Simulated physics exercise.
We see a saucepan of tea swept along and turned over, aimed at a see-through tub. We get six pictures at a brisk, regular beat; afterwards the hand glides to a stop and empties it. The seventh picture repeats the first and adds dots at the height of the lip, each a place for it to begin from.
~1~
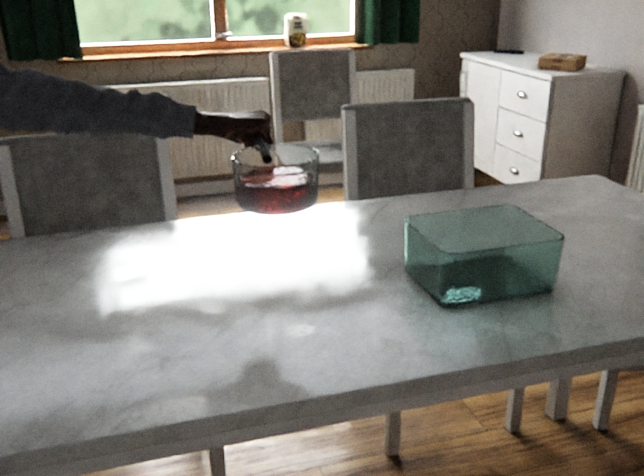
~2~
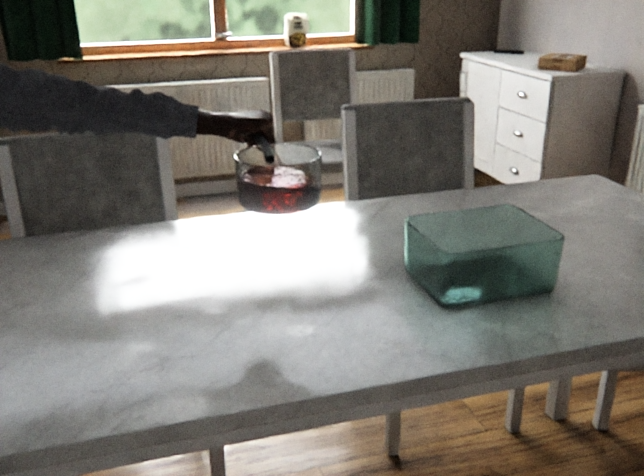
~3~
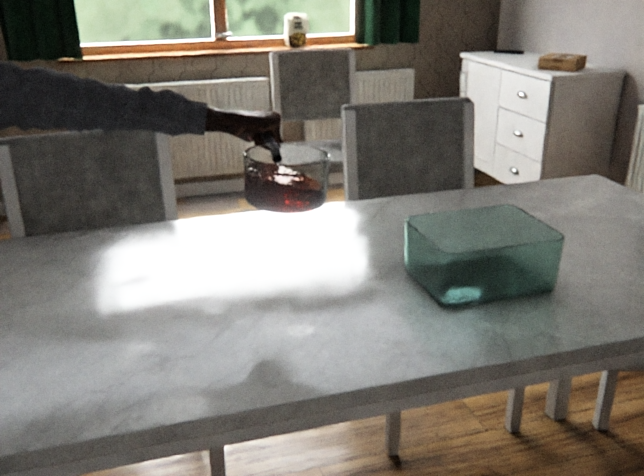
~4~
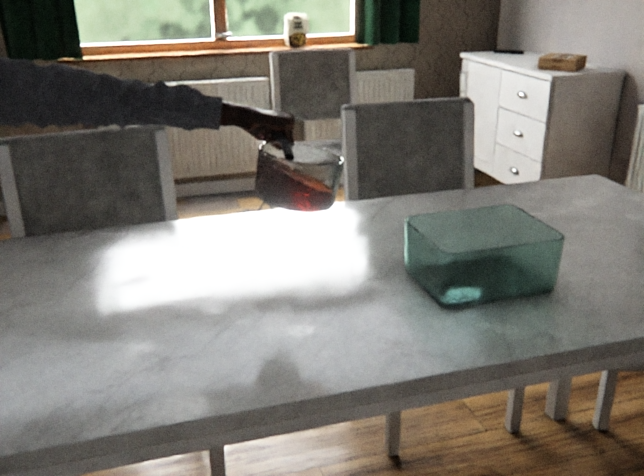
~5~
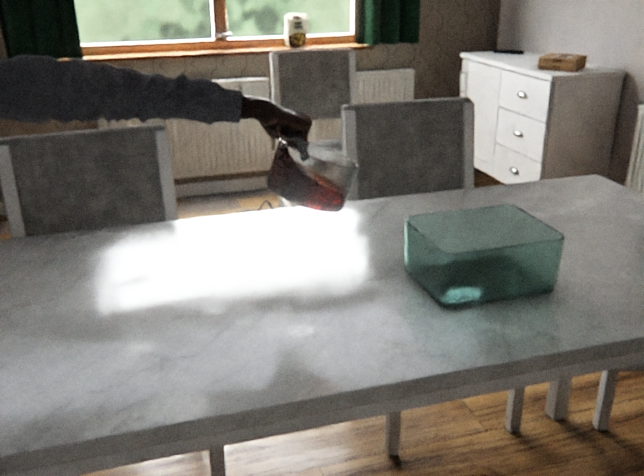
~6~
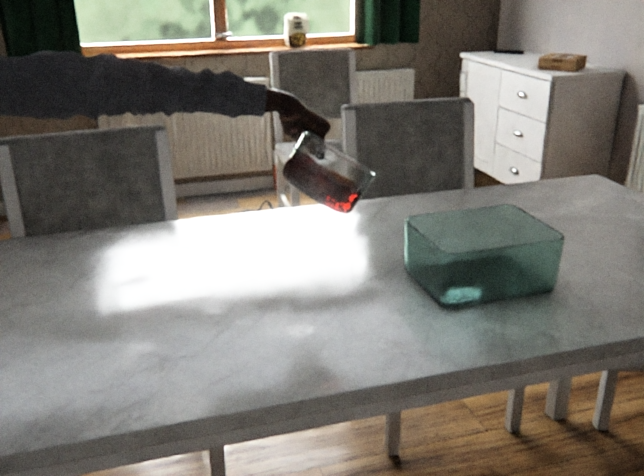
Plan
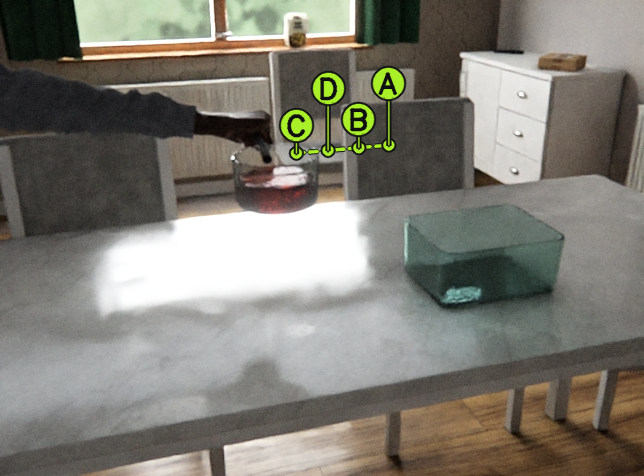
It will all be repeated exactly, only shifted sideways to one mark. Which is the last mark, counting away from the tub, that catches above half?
Dot C just does it.
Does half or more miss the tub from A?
No, not at all.
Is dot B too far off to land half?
No.
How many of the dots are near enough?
All of them.
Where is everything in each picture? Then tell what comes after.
Upright, lip at (315, 151); tub from (438, 307) to (553, 288); nothing has left yet.
Upright, lip at (318, 151); nothing has left yet.
Tipped about 4°, lip at (327, 153); nothing has left yet.
Tipped about 11°, lip at (340, 157); nothing has left yet.
Tipped about 21°, lip at (356, 163); nothing has left yet.
Tipped about 34°, lip at (372, 171); nothing has left yet.
On the marked copy, A at (388, 145); B at (358, 147); C at (296, 153); D at (328, 150).
With A, about 78 % lands in the tub, 2 % falls short and 20 % goes beside or beyond.
With B, about 88 % lands in the tub, 6 % falls short and 6 % goes beside or beyond.
With C, about 65 % lands in the tub, 24 % falls short and 11 % goes beside or beyond.
With D, about 81 % lands in the tub, 11 % falls short and 8 % goes beside or beyond.
